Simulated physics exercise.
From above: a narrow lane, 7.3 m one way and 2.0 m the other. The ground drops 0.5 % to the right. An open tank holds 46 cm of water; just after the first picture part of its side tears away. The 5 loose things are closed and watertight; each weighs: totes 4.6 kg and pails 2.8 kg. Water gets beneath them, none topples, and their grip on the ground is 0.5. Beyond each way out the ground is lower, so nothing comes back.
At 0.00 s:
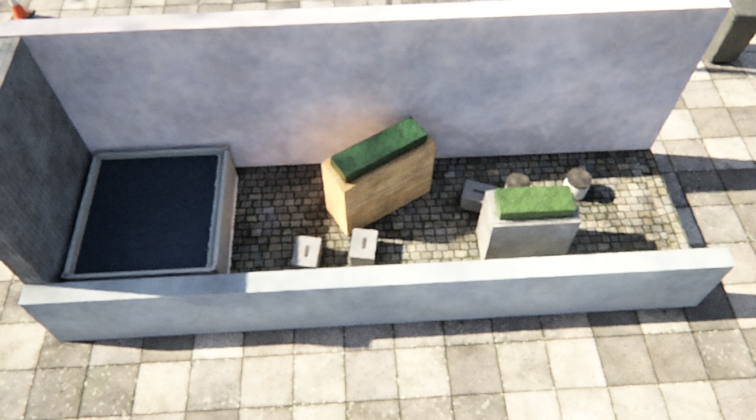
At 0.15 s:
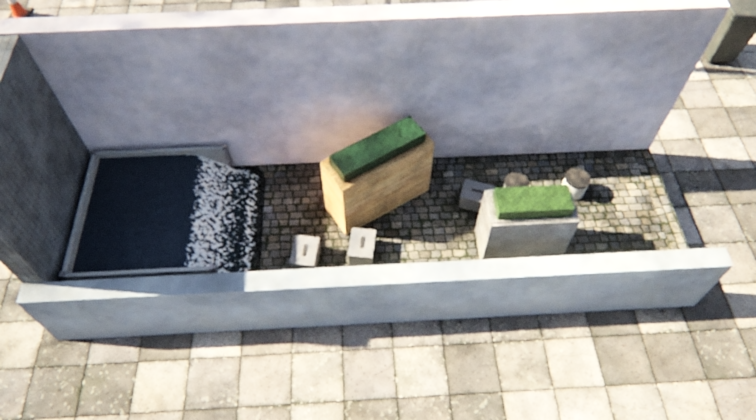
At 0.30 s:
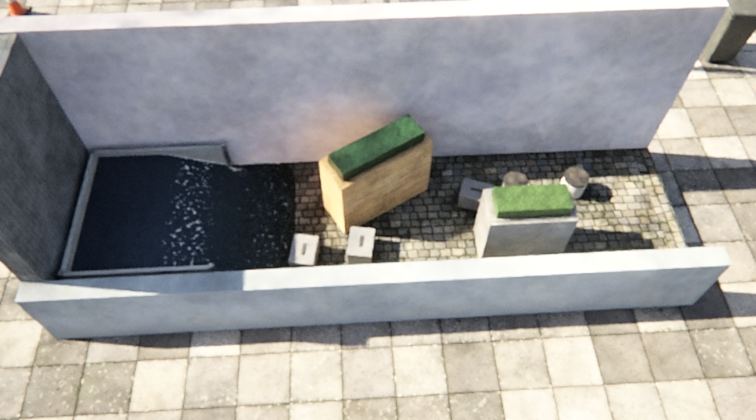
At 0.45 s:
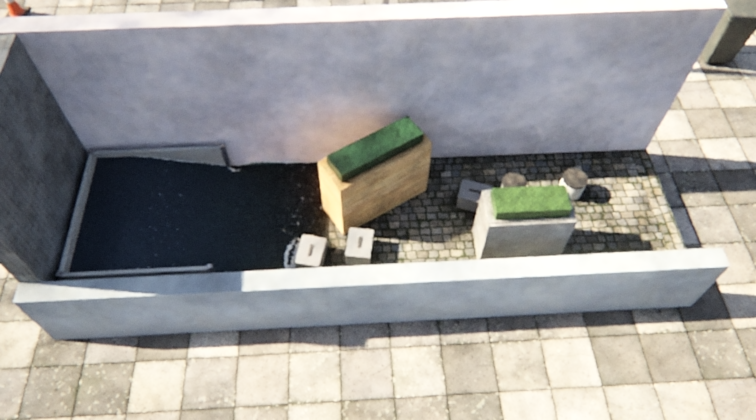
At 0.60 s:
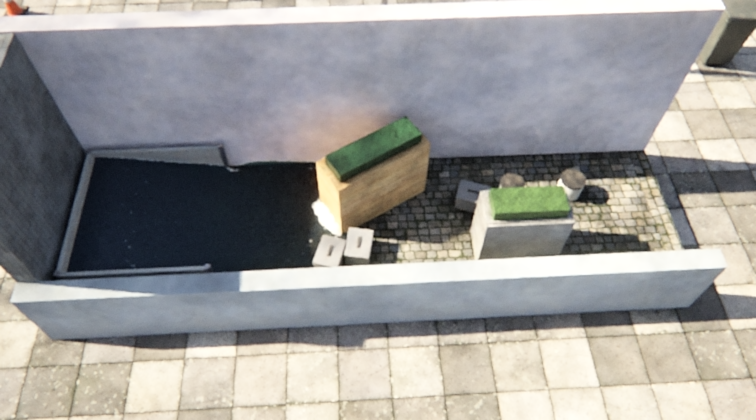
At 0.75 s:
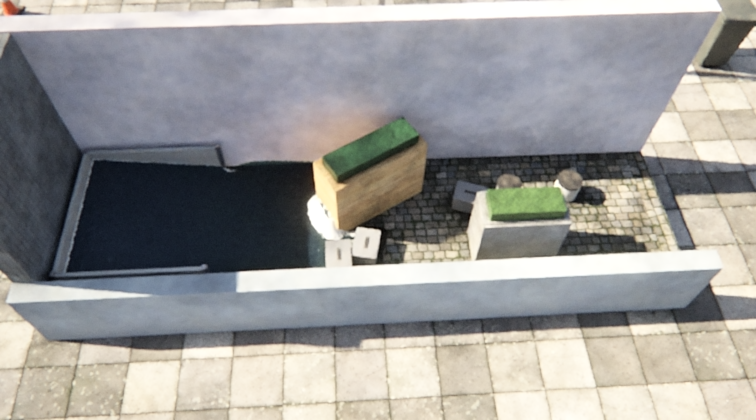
A long pale wall backs a narrow cobbled lane seen from above, with a lower wall in front and paving around it. A dark tank of water sits at the left, two small whitish totes and a tan block topped with green stand mid-lane, and a grey green-topped block, a dark tote and pails sit right. Water bursts rightward from the tank, foams, spreads darkly, and nudges the pale totes right.
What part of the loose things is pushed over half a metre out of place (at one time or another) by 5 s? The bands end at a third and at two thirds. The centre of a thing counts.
That comes to two thirds or above.
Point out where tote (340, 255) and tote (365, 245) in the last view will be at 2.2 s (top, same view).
Around (432, 248) and (456, 226).
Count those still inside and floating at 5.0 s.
1 of them.
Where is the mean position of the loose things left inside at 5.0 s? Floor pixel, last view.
Around (582, 176).
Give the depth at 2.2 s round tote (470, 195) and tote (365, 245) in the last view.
Roughly 7 and 15 cm.
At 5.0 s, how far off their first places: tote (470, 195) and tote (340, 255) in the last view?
In that order: Gone out, 350 cm.
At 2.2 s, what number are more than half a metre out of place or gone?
I count 2.
After 1.1 s 2 of 5 are over 50 cm from their spots; 1 afloat.
After 2.2 s 2 of 5 are over 50 cm from their spots; 3 afloat.
After 3.5 s 5 of 5 are over 50 cm from their spots; 3 afloat.
After 5.0 s 5 of 5 are over 50 cm from their spots, and 5 have been at some point; 1 afloat.
